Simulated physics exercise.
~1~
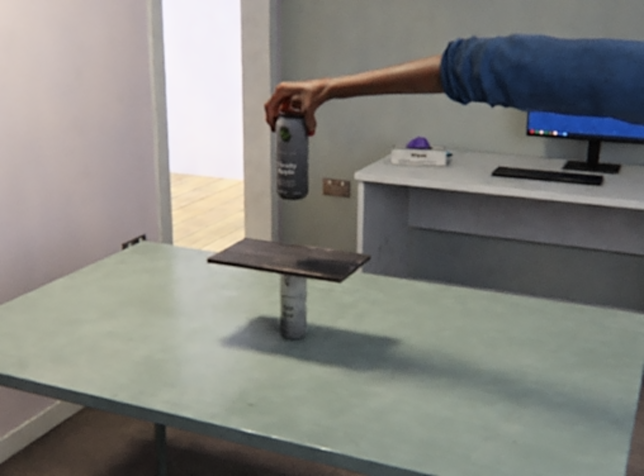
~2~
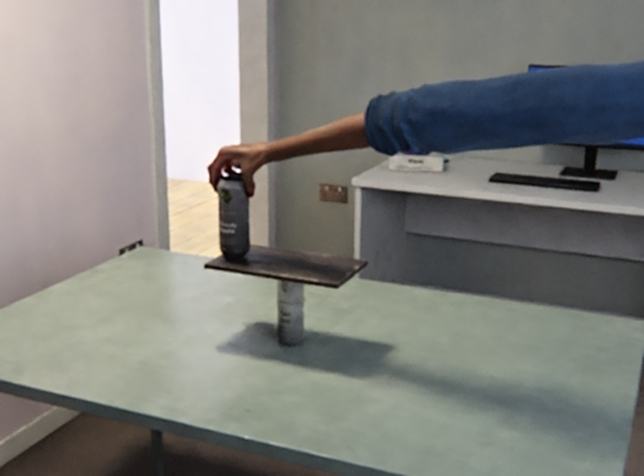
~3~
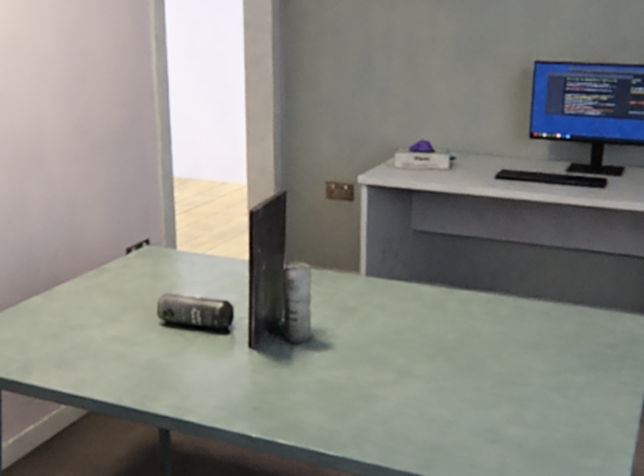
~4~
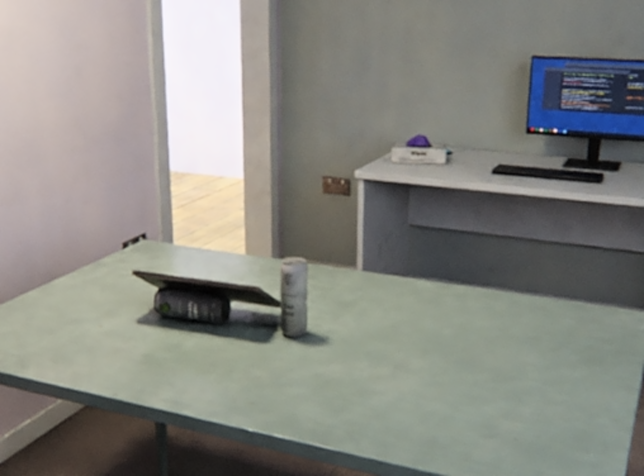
In a room with a pale green table in front and a desk with a monitor behind, a slightly swaying camera looks down at a small tower. A black board lies balanced across an upright white can, and a hand reaching in from the right holds a grey can above it. The hand lowers the grey can onto the board's left end. With the hand gone, the board tips up steeply beside the white can, and the grey can lies on its side to the left. The board then drops leftward and comes to rest leaning over the fallen grey can, while the white can still stands.
